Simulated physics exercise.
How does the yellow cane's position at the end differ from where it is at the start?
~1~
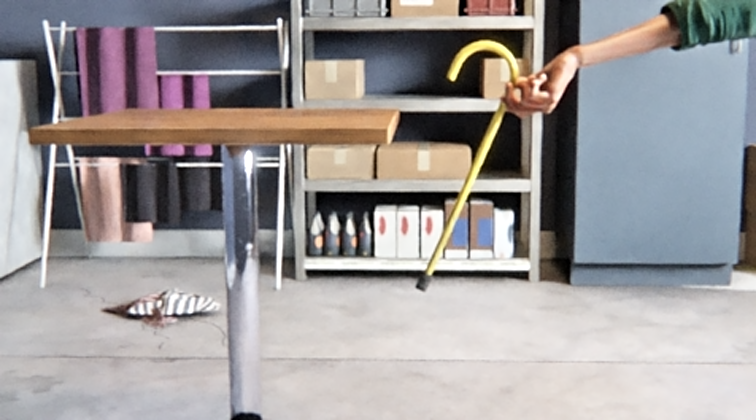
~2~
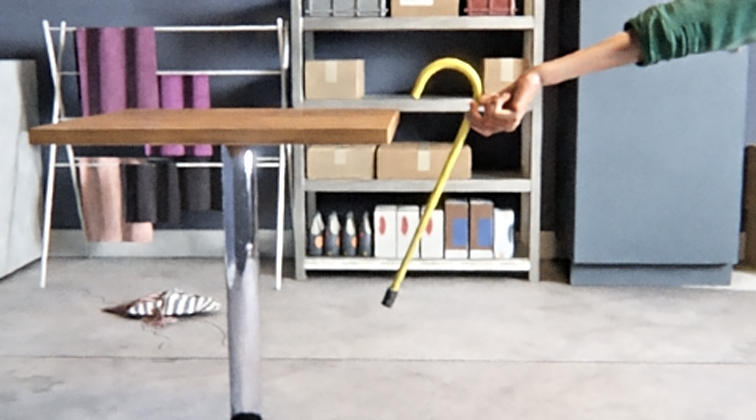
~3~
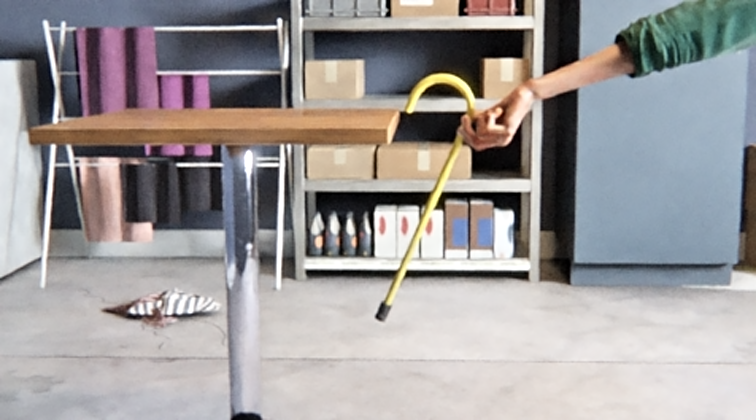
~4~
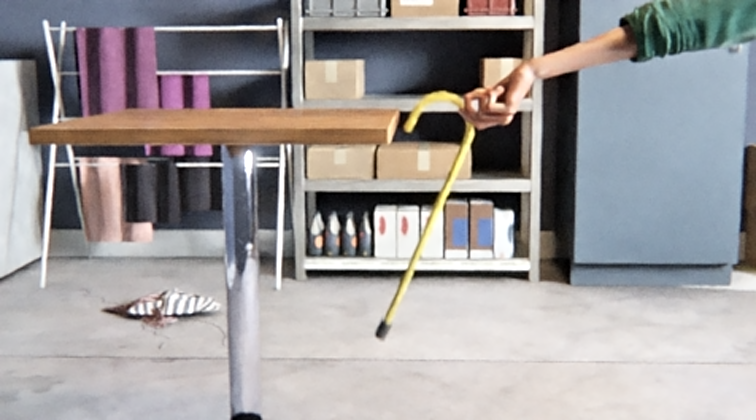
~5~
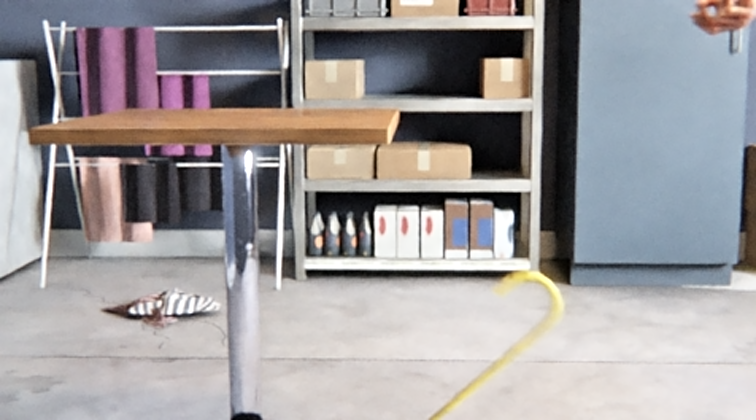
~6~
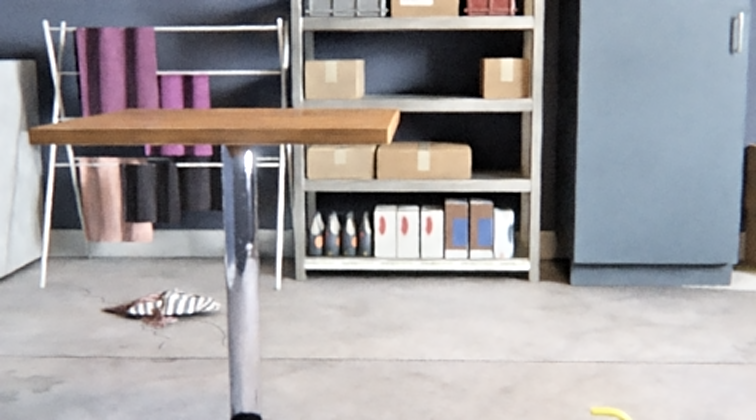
At the start the yellow cane is held up in the air by a hand to the right of the table. At the end it is much lower and farther right, with only a small part showing at the bottom edge of the view.
